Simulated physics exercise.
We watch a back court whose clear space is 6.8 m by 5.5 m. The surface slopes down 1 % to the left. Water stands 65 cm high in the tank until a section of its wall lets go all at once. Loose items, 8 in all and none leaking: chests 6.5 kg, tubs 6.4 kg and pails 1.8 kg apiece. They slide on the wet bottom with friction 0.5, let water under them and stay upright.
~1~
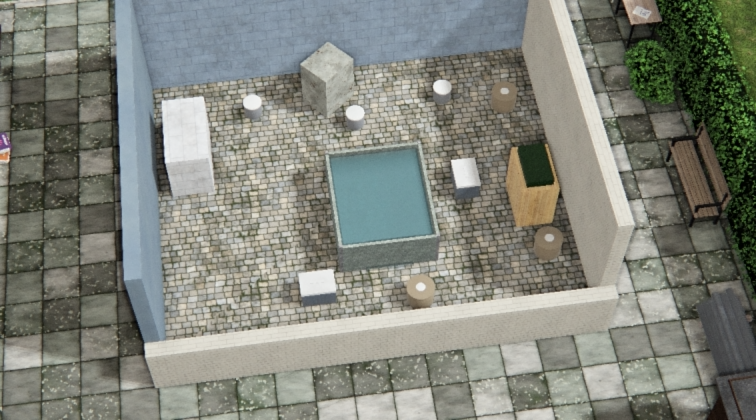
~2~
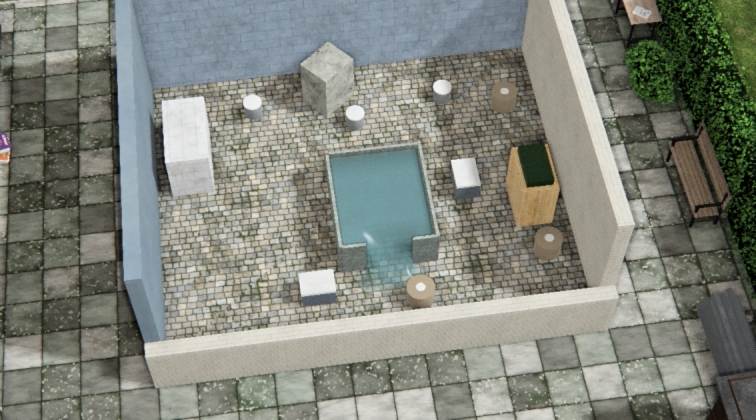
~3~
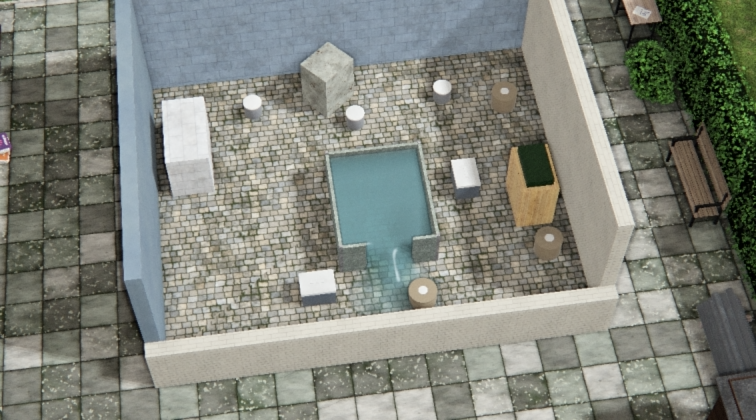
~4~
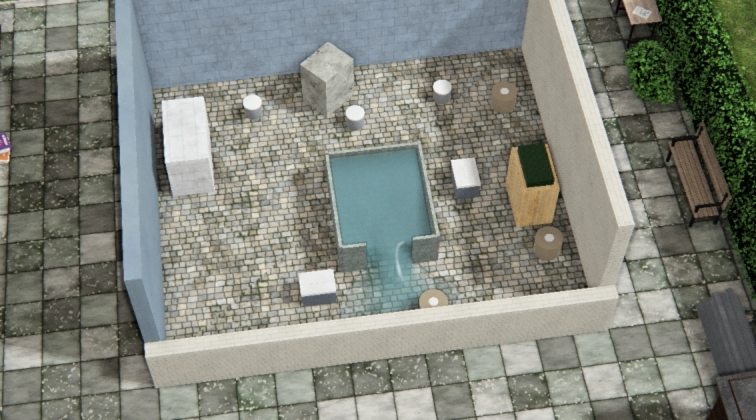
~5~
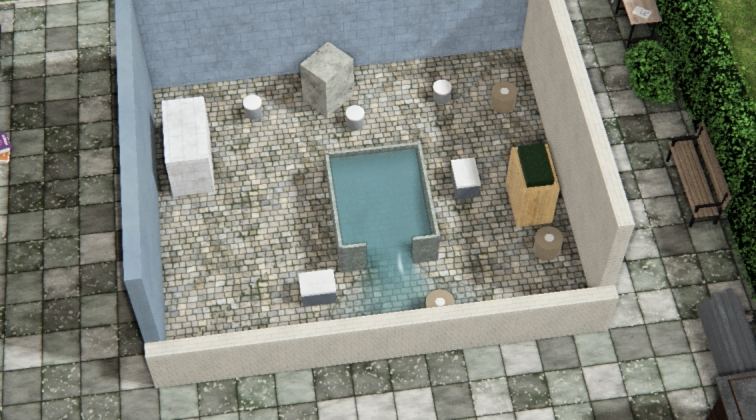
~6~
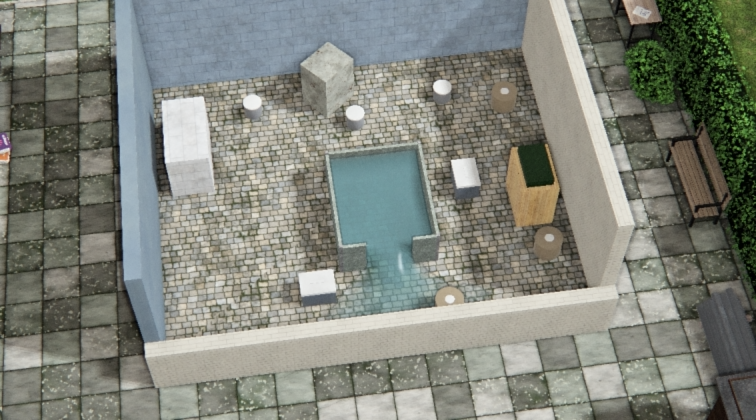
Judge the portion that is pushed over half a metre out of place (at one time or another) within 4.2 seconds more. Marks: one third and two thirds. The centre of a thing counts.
Share: Not even a third.
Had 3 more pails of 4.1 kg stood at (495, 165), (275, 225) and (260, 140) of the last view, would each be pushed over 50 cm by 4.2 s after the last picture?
In turn: Under, short of it, less.
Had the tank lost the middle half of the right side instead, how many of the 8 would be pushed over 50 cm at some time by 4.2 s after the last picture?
In that case 6 of them.
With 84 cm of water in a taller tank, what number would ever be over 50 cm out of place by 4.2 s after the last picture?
Then 5.
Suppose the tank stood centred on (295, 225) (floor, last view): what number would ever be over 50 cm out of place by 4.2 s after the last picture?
Then 2.
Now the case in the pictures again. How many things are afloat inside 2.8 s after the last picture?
At that moment 1.
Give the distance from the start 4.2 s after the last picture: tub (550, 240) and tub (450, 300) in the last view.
In turn: 40 cm, 150 cm.
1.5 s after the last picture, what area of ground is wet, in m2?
Roughly 13 m2.
Then, 0.4 s after the last picture 1 of 8 are over 50 cm from their spots; 0 afloat.
Then, 1.5 s after the last picture 1 of 8 are over 50 cm from their spots; 0 afloat.
Then, 2.8 s after the last picture 1 of 8 are over 50 cm from their spots; 1 afloat.
Then, 4.2 s after the last picture 1 of 8 are over 50 cm from their spots, and 1 have been at some point; 2 afloat.
